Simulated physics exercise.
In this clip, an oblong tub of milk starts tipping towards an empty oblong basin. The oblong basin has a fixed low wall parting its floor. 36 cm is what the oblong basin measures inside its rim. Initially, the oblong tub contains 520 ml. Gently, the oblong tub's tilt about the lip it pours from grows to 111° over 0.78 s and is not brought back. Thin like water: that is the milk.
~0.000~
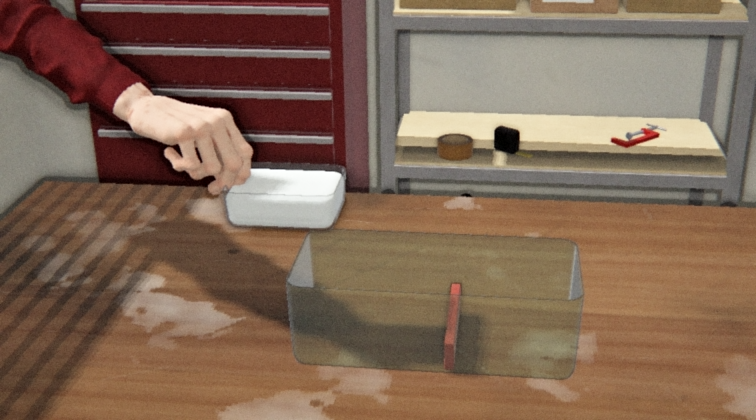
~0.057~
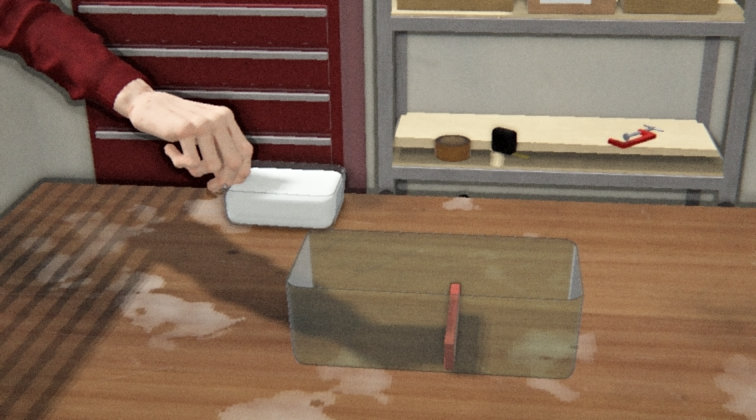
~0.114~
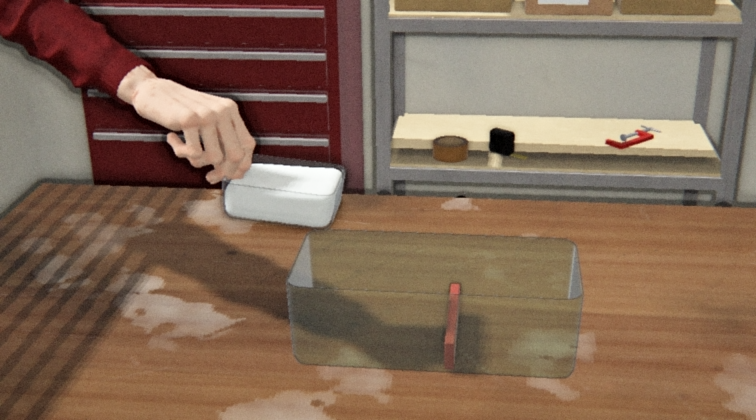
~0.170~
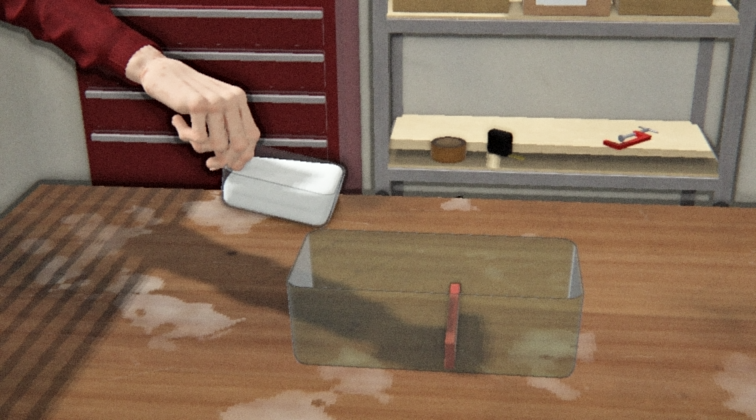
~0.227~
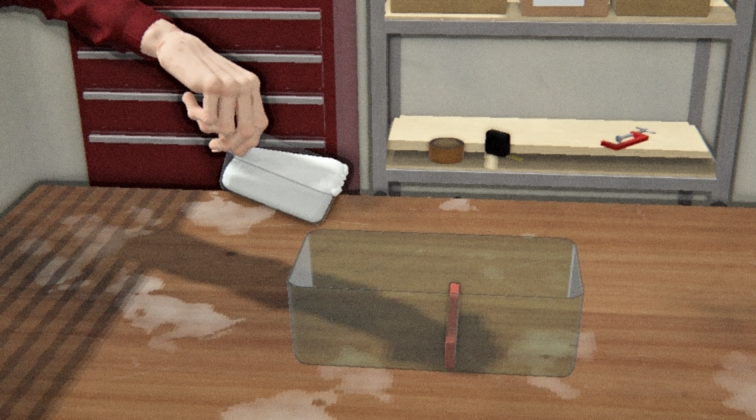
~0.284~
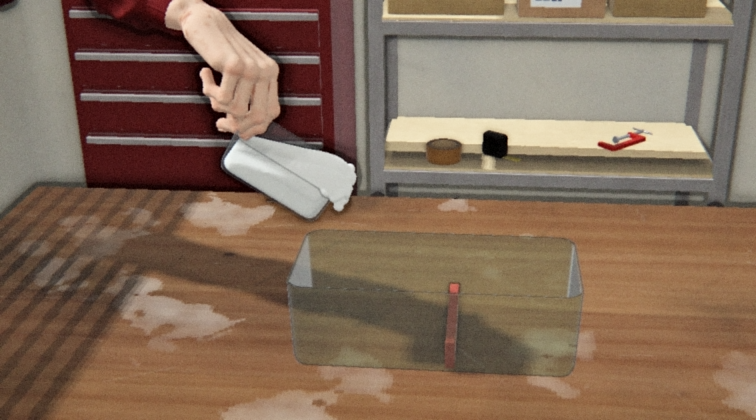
On a wooden workbench, a hand in a red sleeve steadily tilted a small tub of white liquid rightward, and the liquid began spilling over its lip beside a clear basin with a red divider.
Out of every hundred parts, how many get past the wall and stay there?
About 12 out of 100.
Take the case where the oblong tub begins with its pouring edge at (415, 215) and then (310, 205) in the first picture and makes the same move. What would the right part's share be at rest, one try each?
Try 1: Approx. 80 %; try 2: Approx. 10 %.
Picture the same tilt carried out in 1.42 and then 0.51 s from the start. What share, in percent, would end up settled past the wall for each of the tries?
Near 5 in a hundred on the first go and near 15 in a hundred on the second.
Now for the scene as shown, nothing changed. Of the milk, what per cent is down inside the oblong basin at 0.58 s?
I'd estimate some 42 percent of the liquid.
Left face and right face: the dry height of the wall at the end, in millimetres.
Left roughly 24 mm; right roughly 36 mm.
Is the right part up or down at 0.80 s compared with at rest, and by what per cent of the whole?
Change in share is positive, near 3 percent.
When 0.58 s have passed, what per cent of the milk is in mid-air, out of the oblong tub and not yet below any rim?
Near 52 per cent at that moment.
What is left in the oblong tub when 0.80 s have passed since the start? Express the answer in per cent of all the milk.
Around 0 in a hundred.
By 0.58 s the tilt is 94° and 7 per cent is still to pour, 42 is left of the wall and 0 right of it.
By 0.80 s the tilt is 111° and 0 per cent is still to pour, 88 is left of the wall and 9 right of it.
By 1.03 s the tilt is 111° and 0 per cent is still to pour, 85 is left of the wall and 11 right of it.
By 1.28 s the tilt is 111° and 0 per cent is still to pour, 84 is left of the wall and 12 right of it.
At rest 84 per cent lies left of the wall, 12 right of it and 4 outside.
